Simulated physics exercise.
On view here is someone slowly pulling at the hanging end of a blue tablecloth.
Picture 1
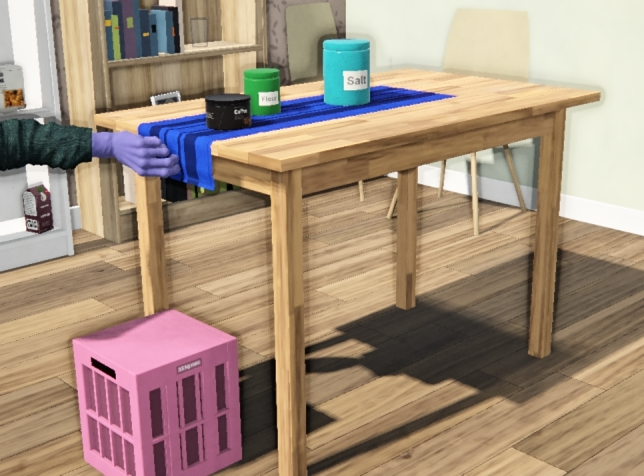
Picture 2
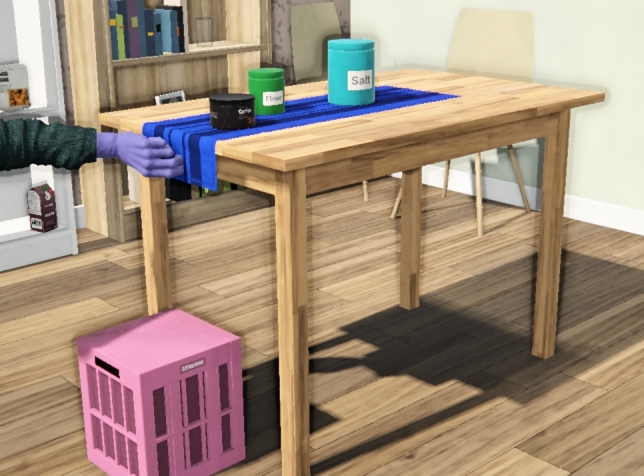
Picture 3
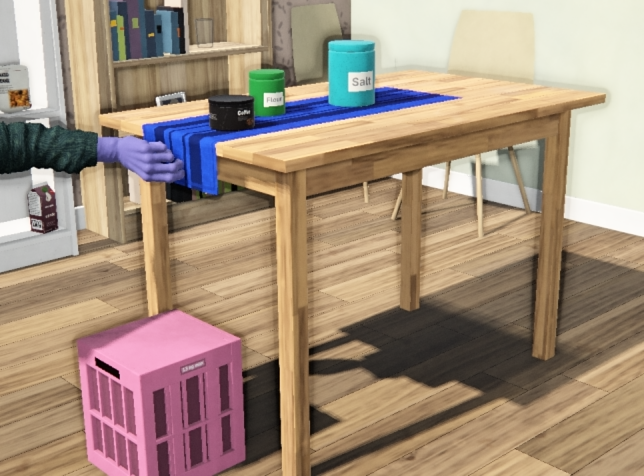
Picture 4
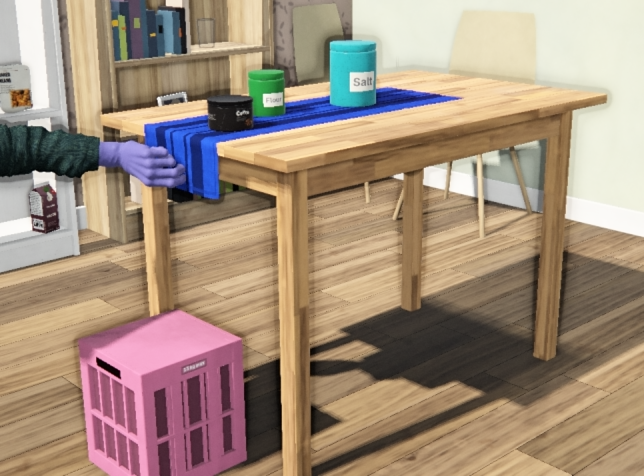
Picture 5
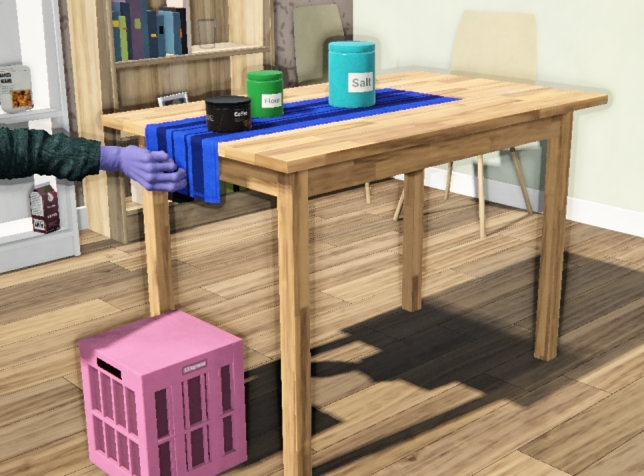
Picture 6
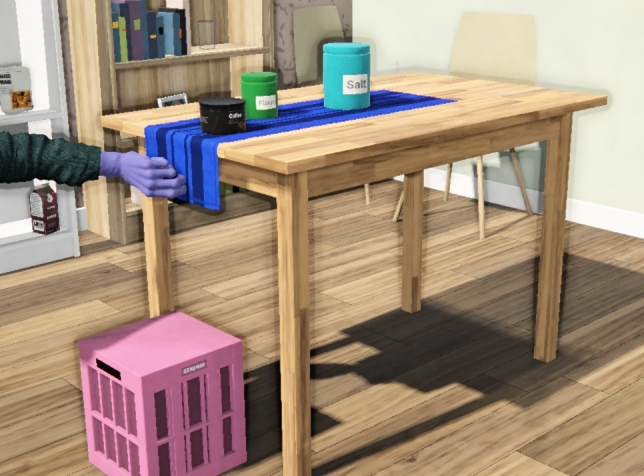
In a room with a wooden floor and bookshelves, a purple-gloved hand holds the hanging end of a blue cloth on a wooden table, above a pink crate. The hand slowly pulls the end slightly lower, and then the black tub, green jar and turquoise canister shift slightly left with the cloth.
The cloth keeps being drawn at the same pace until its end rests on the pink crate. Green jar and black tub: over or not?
Green jar - over; black tub - over.
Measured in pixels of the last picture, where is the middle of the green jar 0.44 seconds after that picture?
Roughly at (235, 99).
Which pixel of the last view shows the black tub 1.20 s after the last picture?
Roughly (85, 309).
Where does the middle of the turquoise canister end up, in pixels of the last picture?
Somewhere close to pixel (240, 91) in the last view.
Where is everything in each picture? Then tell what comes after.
In the first picture, tablecloth end (214, 191); green jar (261, 71); black tub (228, 97); turquoise canister (347, 41); top of the crate (151, 354).
In the second picture, tablecloth end (217, 191), far hem (462, 97); black tub (232, 97); black tub stands on the cloth.
In the third picture, tablecloth end (218, 194); green jar (266, 71).
In the fourth picture, tablecloth end (219, 199), far hem (463, 99); black tub (230, 98).
In the fifth picture, tablecloth end (220, 202); green jar (265, 72).
In the sixth picture, tablecloth end (220, 210), far hem (459, 102); green jar (259, 74); black tub (222, 101); top of the crate (157, 355).
Then, 0.44 s after the last picture, hem going down; jar carried along near (235, 99); tub carried along near (199, 117).
Then, 1.20 s after the last picture, hem going down; jar carried along near (190, 106); tub down below near (85, 309).
Then, 1.86 s after the last picture, hem going down; jar down below near (116, 278); tub down below near (85, 311).
At rest, hem on the crate; jar down below near (120, 292); tub down below near (85, 311). The green jar falls off and the black tub goes over the edge.
